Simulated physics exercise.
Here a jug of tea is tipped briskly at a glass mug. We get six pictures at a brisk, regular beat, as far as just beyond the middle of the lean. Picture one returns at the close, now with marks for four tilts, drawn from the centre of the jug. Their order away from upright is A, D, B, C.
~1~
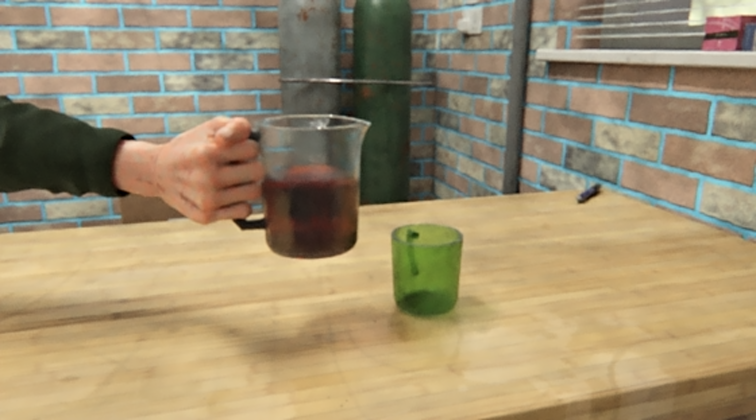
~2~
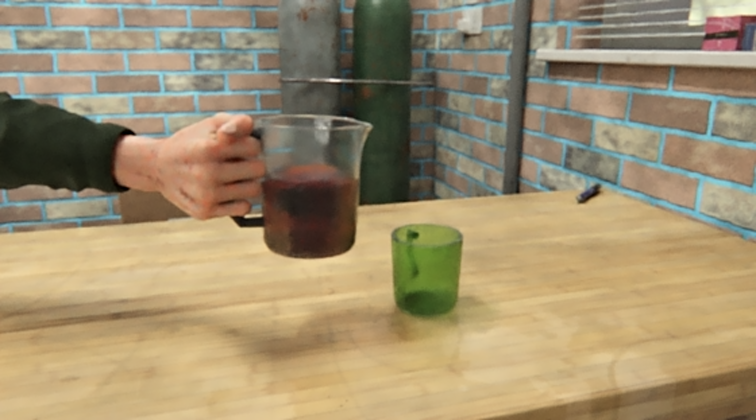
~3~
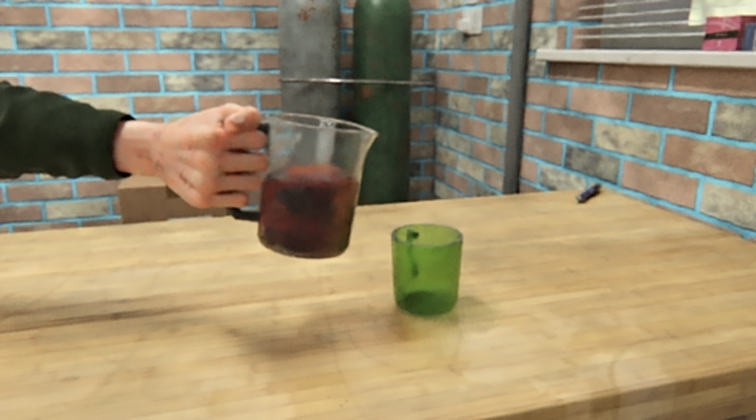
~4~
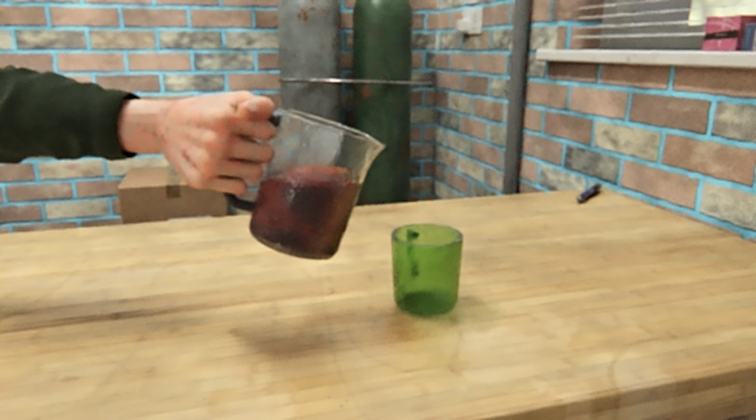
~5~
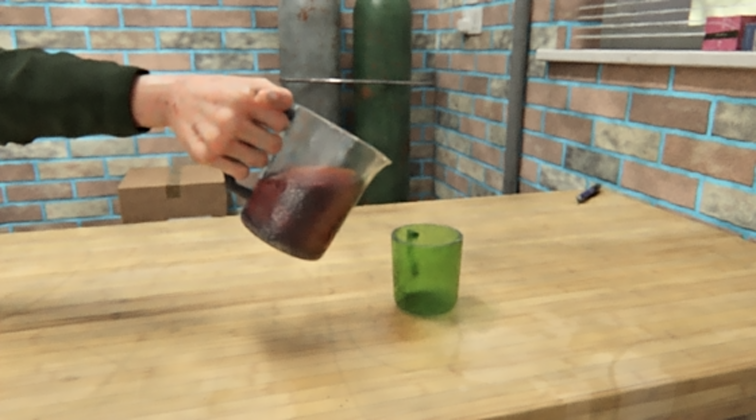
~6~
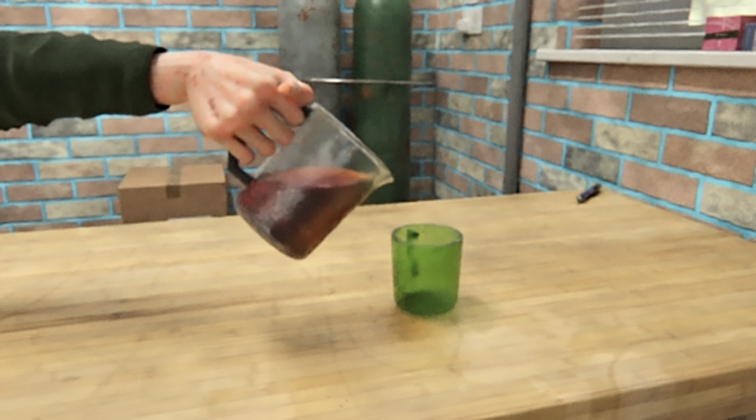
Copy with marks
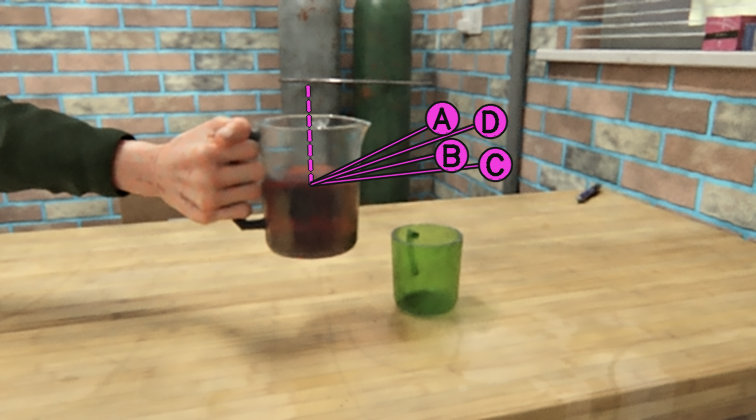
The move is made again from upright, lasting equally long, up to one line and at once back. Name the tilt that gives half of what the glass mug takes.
Choose A.
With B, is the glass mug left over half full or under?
Over.
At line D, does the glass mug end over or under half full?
Over.
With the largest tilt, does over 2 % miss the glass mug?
Yes.
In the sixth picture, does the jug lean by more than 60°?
No, it does not.
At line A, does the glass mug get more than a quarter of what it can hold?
Yes, it does.
On the marked copy, A at (426, 127); B at (434, 155); C at (478, 165); D at (474, 125).
With A, the glass mug ends with about 53 % of what it can hold.
With B, the glass mug ends with about 97 % of what it can hold; 4 % of the tea is spilt.
With C, the glass mug ends with about 86 % of what it can hold; 24 % of the tea is spilt.
With D, the glass mug ends with about 77 % of what it can hold.
